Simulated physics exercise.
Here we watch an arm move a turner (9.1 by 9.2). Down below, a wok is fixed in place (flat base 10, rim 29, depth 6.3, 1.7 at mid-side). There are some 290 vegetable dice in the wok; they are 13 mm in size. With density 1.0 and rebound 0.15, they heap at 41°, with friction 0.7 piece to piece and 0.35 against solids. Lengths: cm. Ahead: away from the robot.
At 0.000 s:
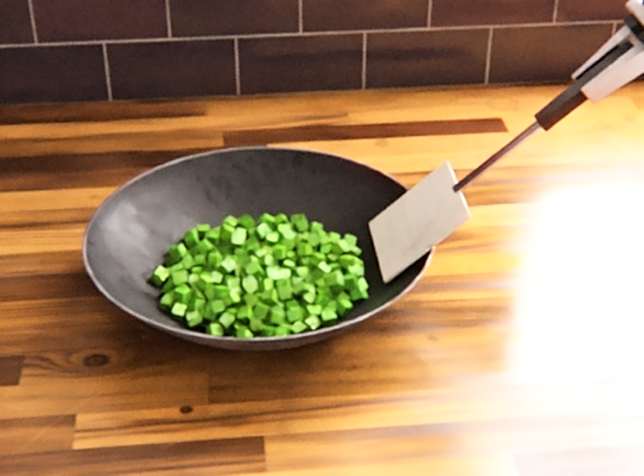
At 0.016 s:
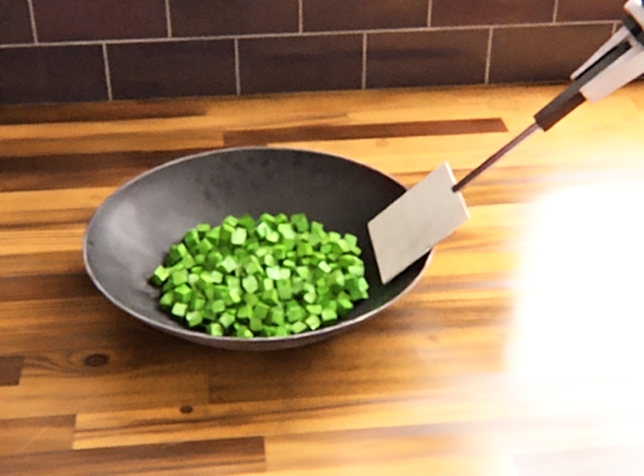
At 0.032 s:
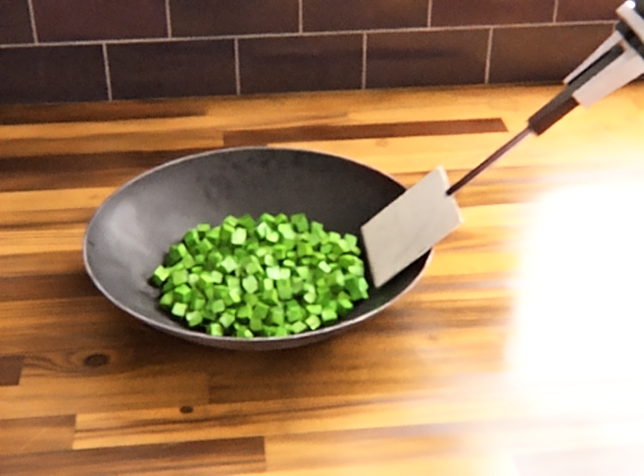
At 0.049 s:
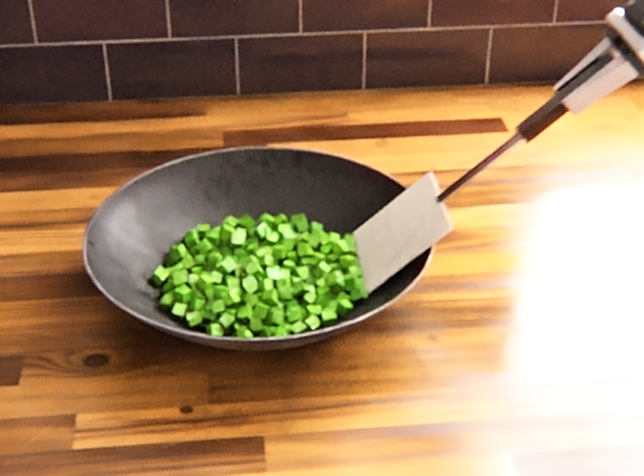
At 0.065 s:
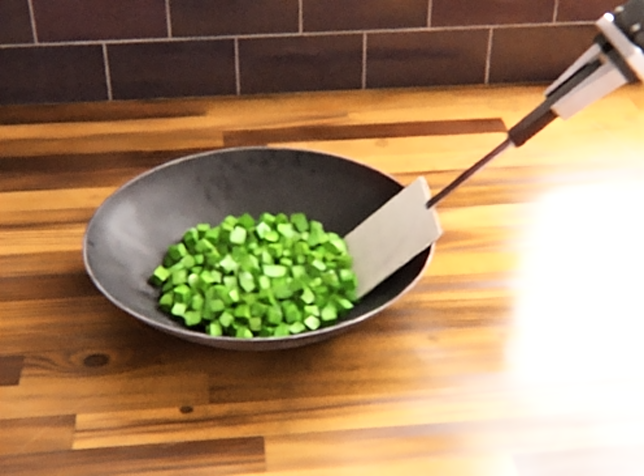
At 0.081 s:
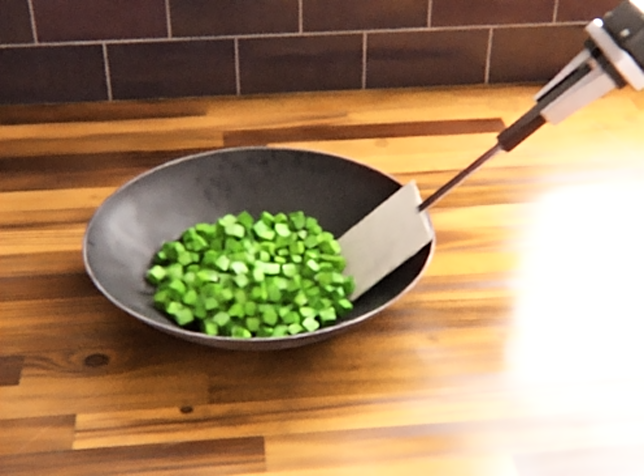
A robot arm slid a flat turner down and to the left inside a dark wok on a wooden counter, reaching the pile of green vegetable cubes and nudging them slightly left.
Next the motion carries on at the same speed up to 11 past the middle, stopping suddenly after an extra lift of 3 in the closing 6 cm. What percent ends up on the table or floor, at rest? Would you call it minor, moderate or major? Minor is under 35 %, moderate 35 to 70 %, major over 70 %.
I would call it moderate.
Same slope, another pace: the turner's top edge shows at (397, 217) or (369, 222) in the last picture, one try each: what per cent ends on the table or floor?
Around 45 per cent, then around 65 per cent.
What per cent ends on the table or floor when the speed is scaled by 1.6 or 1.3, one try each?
Around 60 per cent, then around 55 per cent, would end on the table or floor.
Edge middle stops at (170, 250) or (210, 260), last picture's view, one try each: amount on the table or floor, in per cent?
Respectively some 15 and 0 percent end on the table or floor.
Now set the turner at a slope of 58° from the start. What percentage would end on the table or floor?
In that case around 55 per cent.
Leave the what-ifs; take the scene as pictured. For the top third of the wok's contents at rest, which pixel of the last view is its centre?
Around (173, 261).
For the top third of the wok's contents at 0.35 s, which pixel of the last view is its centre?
Centre: Roughly (118, 241) in the last picture.
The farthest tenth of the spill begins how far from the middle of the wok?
The distance is roughly 30 cm.
By 0.22 s, sloping 42°, highest piece 7 above the table; 287 in the wok.
By 0.35 s, sloping 42°, highest piece 10 above the table; 265 in the wok, 22 on the blade or in flight.
By 0.62 s, sloping 42°, highest piece 7 above the table; 149 in the wok, 136 on the table or floor, 2 on the blade or in flight.
By 1.67 s, sloping 42°, highest piece 7 above the table; 149 in the wok, 138 on the table or floor.
Final count, 149 in the wok, 138 on the table or floor. That is 48 % on the table or floor.
